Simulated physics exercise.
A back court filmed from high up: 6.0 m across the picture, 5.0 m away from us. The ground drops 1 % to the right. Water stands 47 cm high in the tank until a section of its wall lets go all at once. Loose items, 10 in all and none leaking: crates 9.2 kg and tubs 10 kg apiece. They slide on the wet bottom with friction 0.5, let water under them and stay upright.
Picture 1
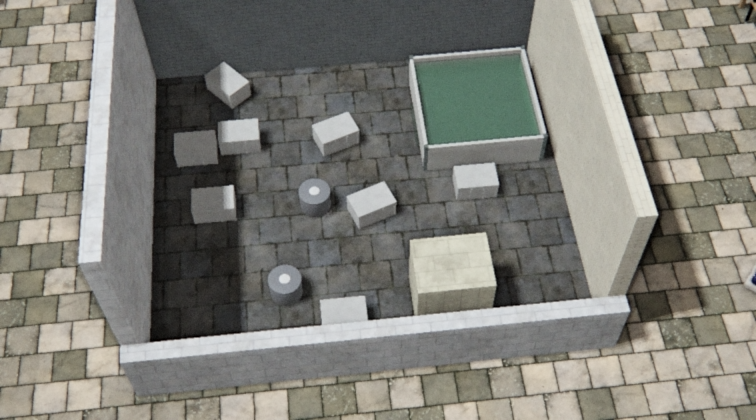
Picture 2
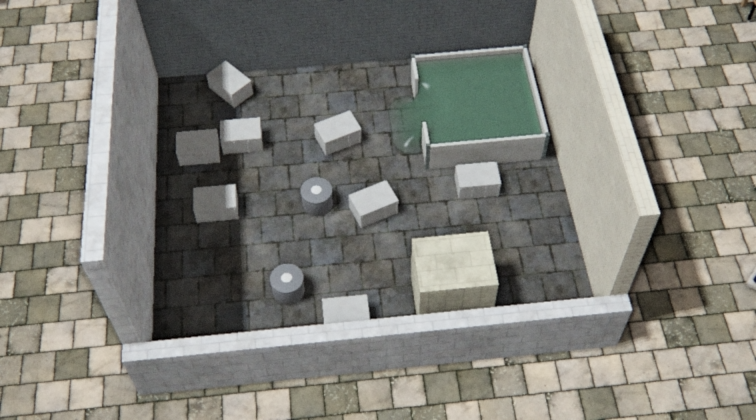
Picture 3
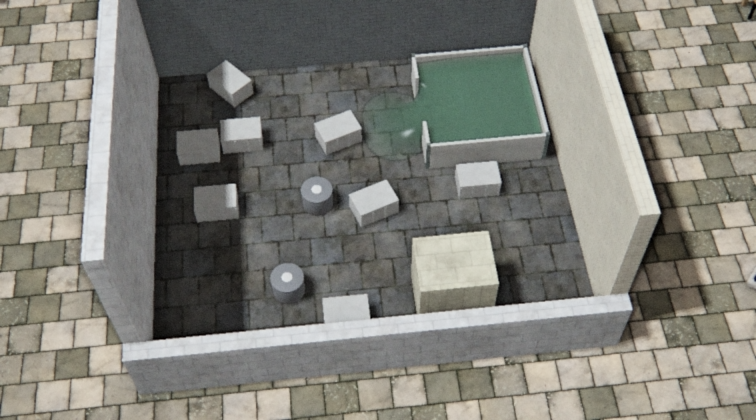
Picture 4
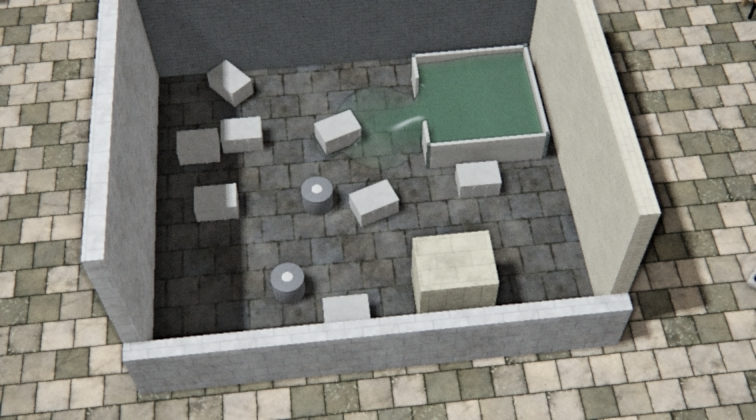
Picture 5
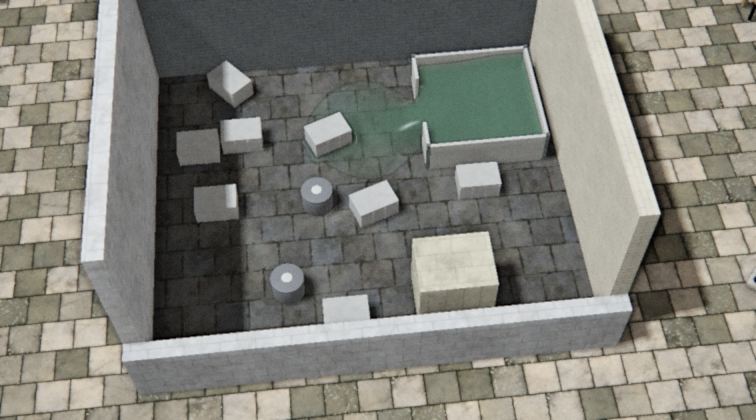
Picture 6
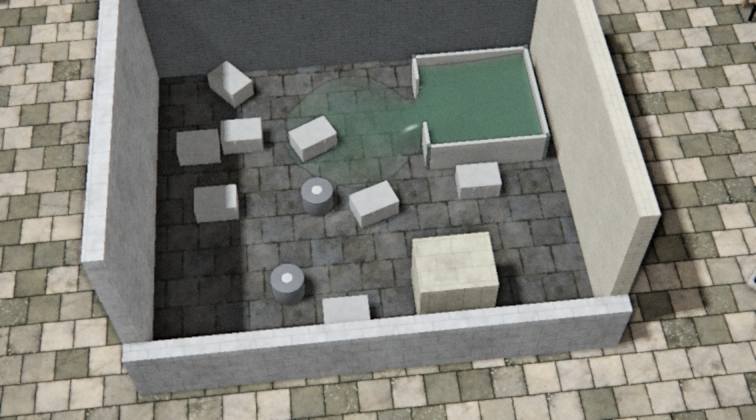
At the start, green water fills a walled tank in the back right corner of a paved court scattered with pale crates and grey tubs. A gap appears in the tank's left side, and water spreads leftward across the paving. It reaches the nearest crate, which slides a short way left while the others stay put.
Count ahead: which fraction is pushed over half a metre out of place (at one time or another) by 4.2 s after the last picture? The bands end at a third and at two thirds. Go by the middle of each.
Share: One to two thirds.
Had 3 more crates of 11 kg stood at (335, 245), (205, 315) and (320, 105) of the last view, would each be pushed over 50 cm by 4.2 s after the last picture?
In that order: Less, over, more.
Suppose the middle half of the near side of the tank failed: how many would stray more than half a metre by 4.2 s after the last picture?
Then 2.
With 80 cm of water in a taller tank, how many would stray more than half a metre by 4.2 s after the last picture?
In that case 8 of them.
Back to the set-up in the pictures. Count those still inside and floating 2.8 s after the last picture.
I count 4.
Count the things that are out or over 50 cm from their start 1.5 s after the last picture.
I count 3.
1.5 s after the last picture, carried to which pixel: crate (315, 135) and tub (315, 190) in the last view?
Around (194, 176) and (295, 216).
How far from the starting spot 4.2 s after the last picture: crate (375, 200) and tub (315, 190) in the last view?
In that order: 0 cm, 80 cm.
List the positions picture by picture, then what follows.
A crate at (335, 128), on the bottom; a crate at (226, 79), on the bottom; water covers 2.9 m2; 0 of 10 have shifted, in the first frame.
A crate at (337, 127) rests on the ground; a crate at (228, 78) rests on the ground; 3.2 m2 under water; 0 of 10 have shifted, in the second frame.
A crate at (338, 126) rests on the ground; a crate at (229, 77), on the bottom; 3.8 m2 under water; 0 of 10 have shifted, in the third frame.
A crate at (338, 126), on the bottom; a crate at (229, 77) rests on the ground; water covers 4.4 m2; 0 of 10 have shifted, in the fourth frame.
A crate at (328, 128) rests on the ground, 16 cm from its start; a crate at (229, 77), on the bottom; water covers 5.0 m2; 1 of 10 have shifted, in the fifth frame.
A crate at (313, 133), on the bottom, 39 cm from its start; a crate at (229, 78), on the bottom; 5.9 m2 under water; 1 of 10 have shifted, in the sixth frame.
Then, 0.4 s after the last picture 1 of 10 are over 50 cm from their spots; 0 afloat.
Then, 1.5 s after the last picture 3 of 10 are over 50 cm from their spots; 3 afloat.
Then, 2.8 s after the last picture 4 of 10 are over 50 cm from their spots; 4 afloat.
Then, 4.2 s after the last picture 5 of 10 are over 50 cm from their spots, and 6 have been at some point; 5 afloat.
